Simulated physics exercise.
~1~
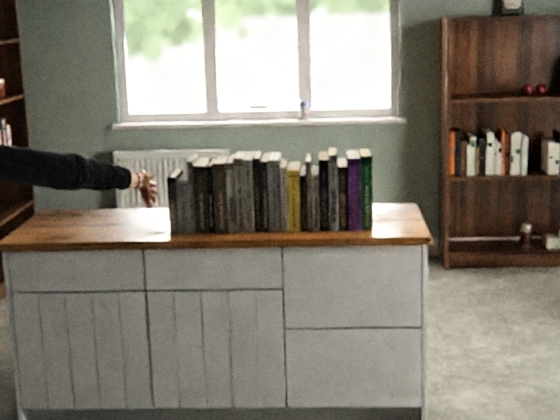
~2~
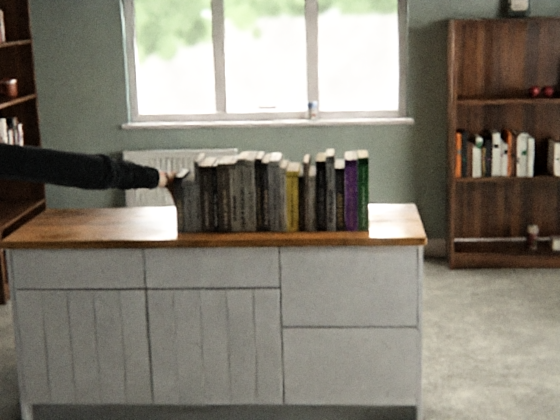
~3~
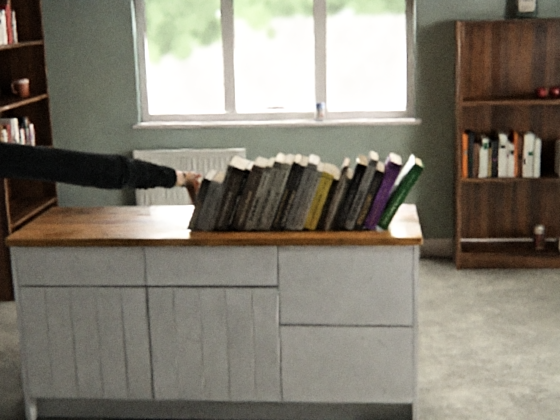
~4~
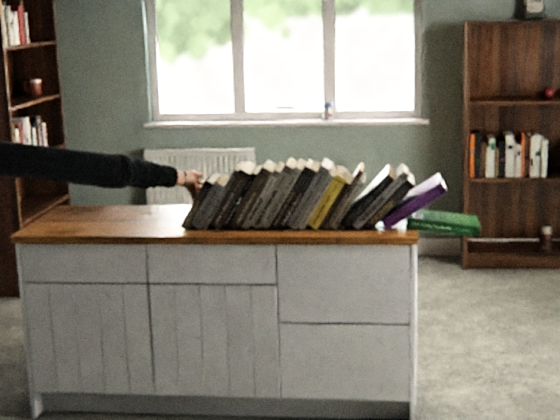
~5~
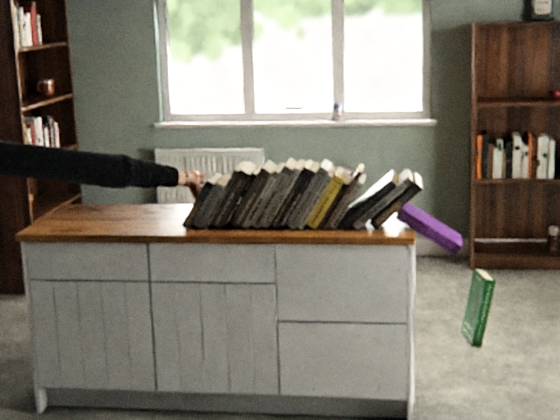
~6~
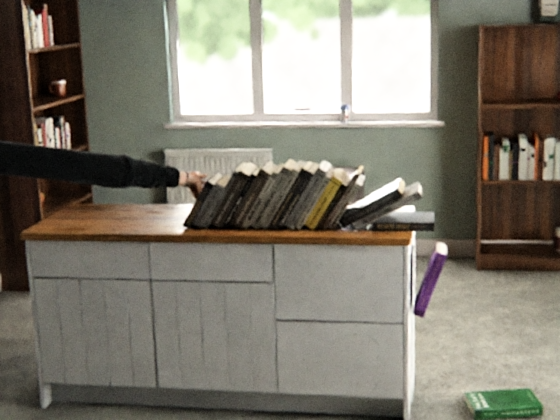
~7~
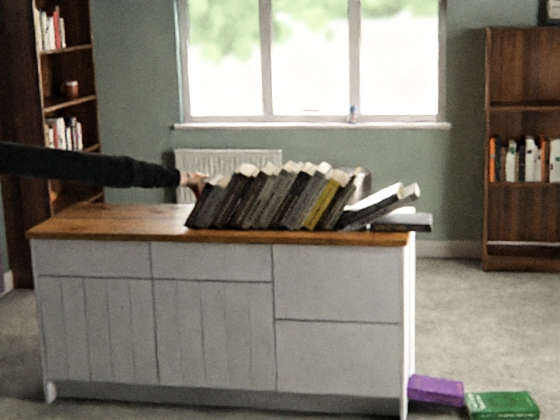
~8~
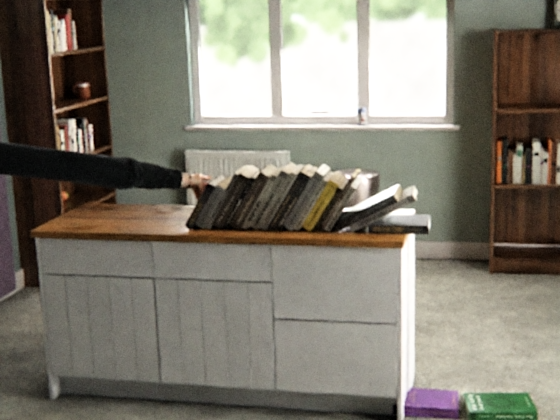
In a room with a window and dark bookcases behind, a pale cabinet with a wooden worktop is seen from the front, the view drifting slightly sideways. A row of mostly dark upright books stands on it, with a yellow one towards the right and purple and green ones at the right end. A dark-sleeved arm reaches in from the left and pushes the first book, and the whole row leans right. The green book tips over the edge and drops, followed by the purple one. Both lie on the floor, while the rest stay on top, mostly leaning, the rightmost lying flat and overhanging.
